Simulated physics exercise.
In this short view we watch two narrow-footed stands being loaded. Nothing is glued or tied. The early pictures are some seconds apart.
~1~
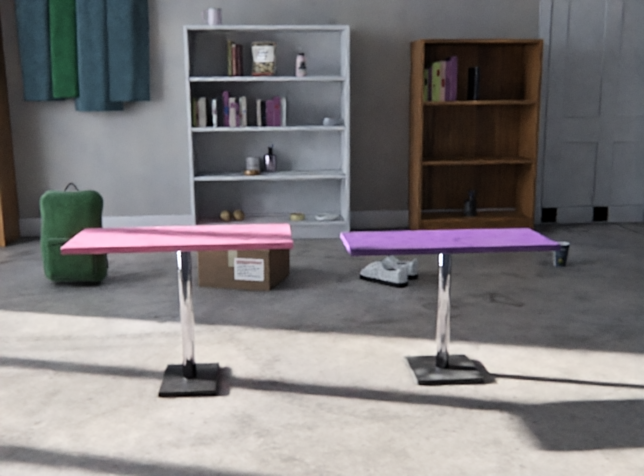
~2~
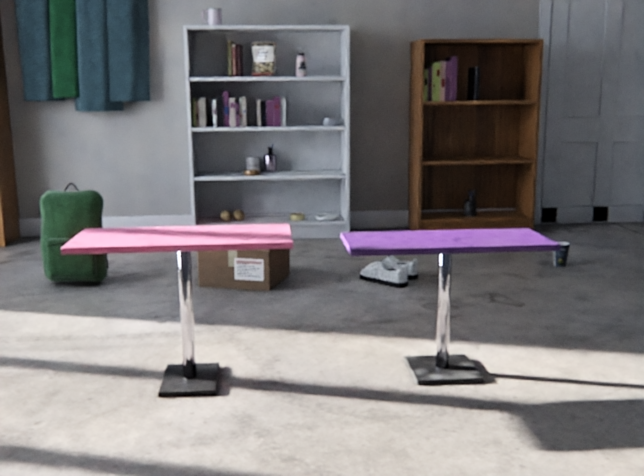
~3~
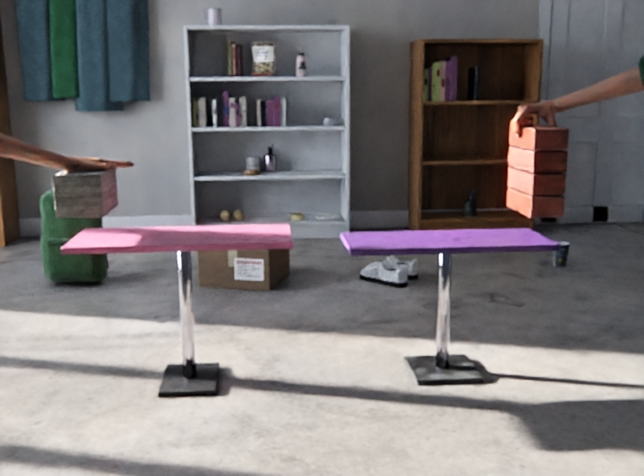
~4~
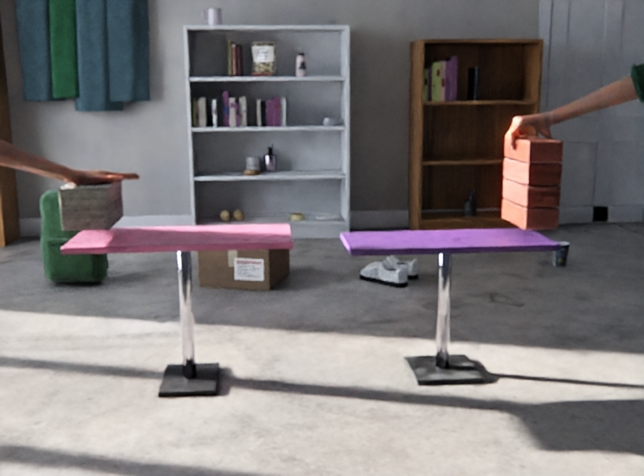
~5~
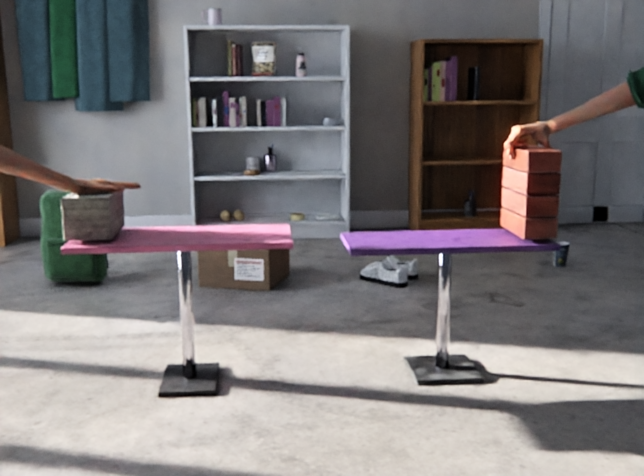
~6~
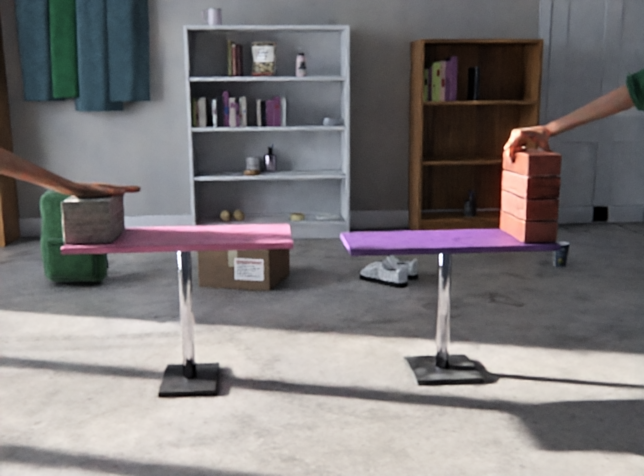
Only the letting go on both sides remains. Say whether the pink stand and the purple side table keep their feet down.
Outcome: The pink stand fails to stand. The purple side table fails to stand.
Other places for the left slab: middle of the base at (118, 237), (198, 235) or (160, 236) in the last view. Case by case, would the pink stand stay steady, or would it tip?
Each try in order: It falls, it stays upright, it stays upright.
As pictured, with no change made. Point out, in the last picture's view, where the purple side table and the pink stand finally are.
In the last picture they settle around (543, 283) and (25, 297) respectively.
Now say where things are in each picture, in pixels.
The first picture shows pink stand (184, 238); purple side table (446, 241).
The second picture shows purple side table (446, 241).
The third picture shows still on the way; pink stand (184, 238); right bricks (536, 170).
The fourth picture shows still on the way; purple side table (446, 241); left slab (93, 203).
The fifth picture shows still on the way; pink stand (184, 238); right bricks (530, 191).
The sixth picture shows in place, still held; pink stand (184, 238); purple side table (446, 241); left slab (95, 216).
Then, 0.48 s after the last picture, pink stand tipped 18° from how it was near (135, 238); purple side table tipped 31° from how it was near (500, 242).
At rest, the pink stand overbalances, near (25, 297); the purple side table overbalances, near (542, 283).
